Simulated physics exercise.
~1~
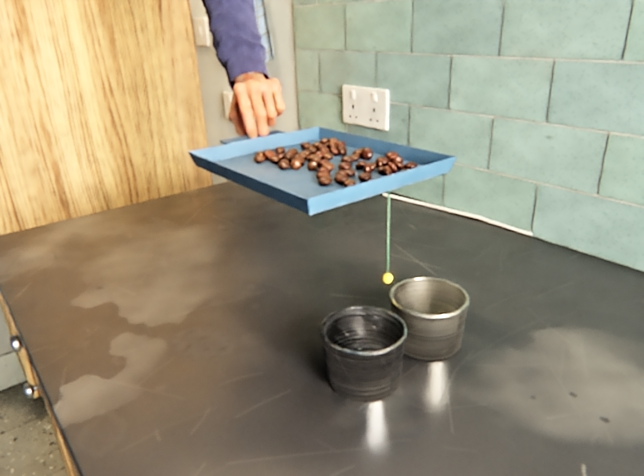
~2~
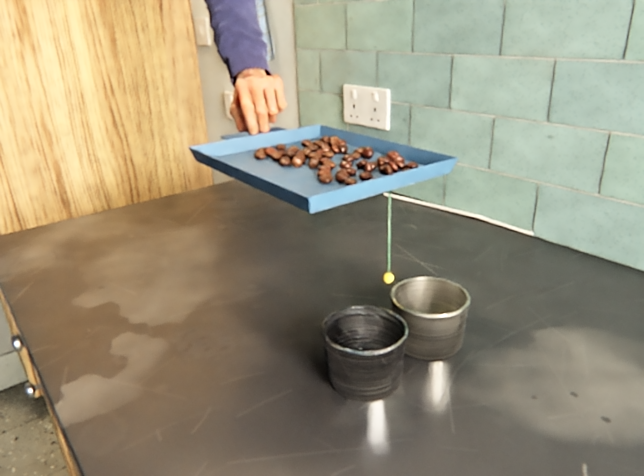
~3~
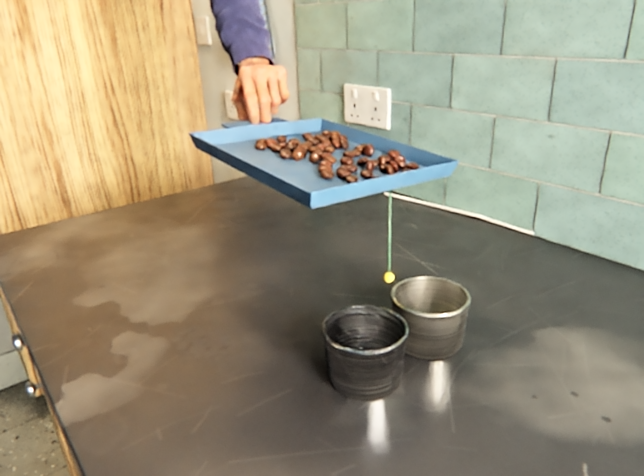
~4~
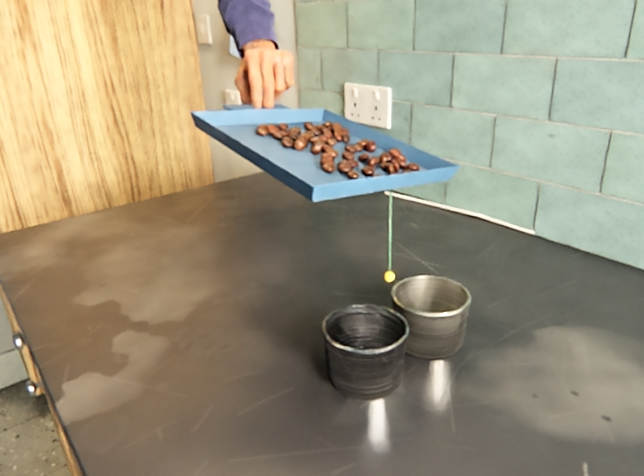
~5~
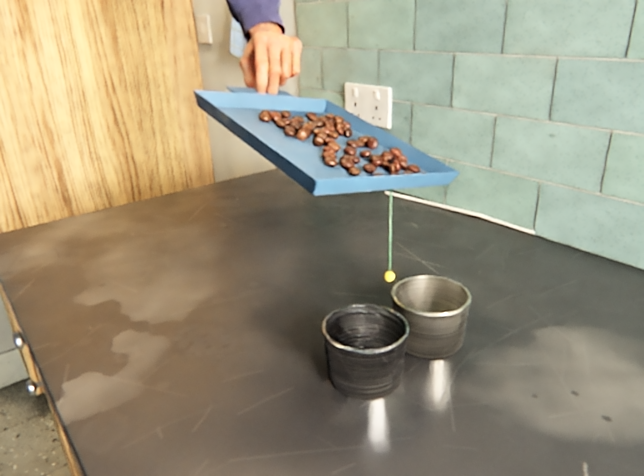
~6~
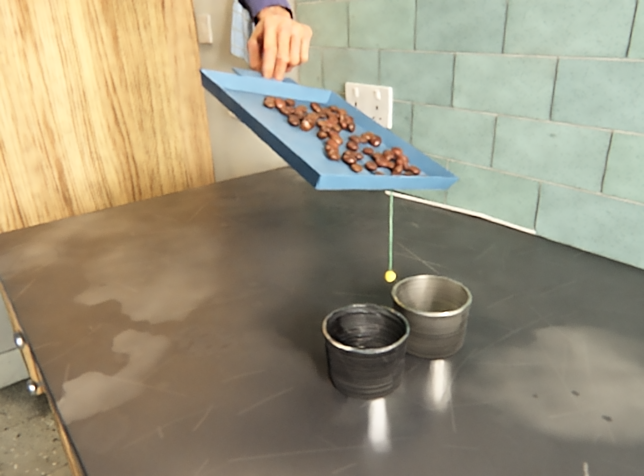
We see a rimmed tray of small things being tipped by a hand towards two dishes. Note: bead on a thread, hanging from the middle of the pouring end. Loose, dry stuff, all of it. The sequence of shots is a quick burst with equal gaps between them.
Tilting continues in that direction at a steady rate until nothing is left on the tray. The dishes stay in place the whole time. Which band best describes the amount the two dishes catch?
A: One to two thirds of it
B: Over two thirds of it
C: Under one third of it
C.
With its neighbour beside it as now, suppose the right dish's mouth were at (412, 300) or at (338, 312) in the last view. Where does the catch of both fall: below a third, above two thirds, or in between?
Under a third, then below one third.
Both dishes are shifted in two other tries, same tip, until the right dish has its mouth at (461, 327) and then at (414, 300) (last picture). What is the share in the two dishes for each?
In the first position around 0 percent, in the second around 0 percent.
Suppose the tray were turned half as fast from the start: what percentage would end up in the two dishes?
It would be close to 10 per cent.
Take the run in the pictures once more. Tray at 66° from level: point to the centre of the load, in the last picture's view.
(414, 163).
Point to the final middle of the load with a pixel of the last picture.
I'd put the middle somewhere around (443, 303).
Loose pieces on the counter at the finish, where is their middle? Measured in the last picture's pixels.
About (444, 301) in the last picture.
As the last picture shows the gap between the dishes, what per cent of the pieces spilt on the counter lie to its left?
Estimate: About 20 per cent.
Soon, tray tipped steeply; nearly all on the tray; a stray few in the air.
A while on, tray tipped past a quarter turn; a small part on the tray; a small part in the right dish; about two thirds outside both; a small part in the air.
Towards the end, tray tipped past a quarter turn; a small part in the right dish; nearly all outside both.
Finally, tray tipped past a quarter turn; none in the left dish; a small part in the right dish; nearly all outside both.
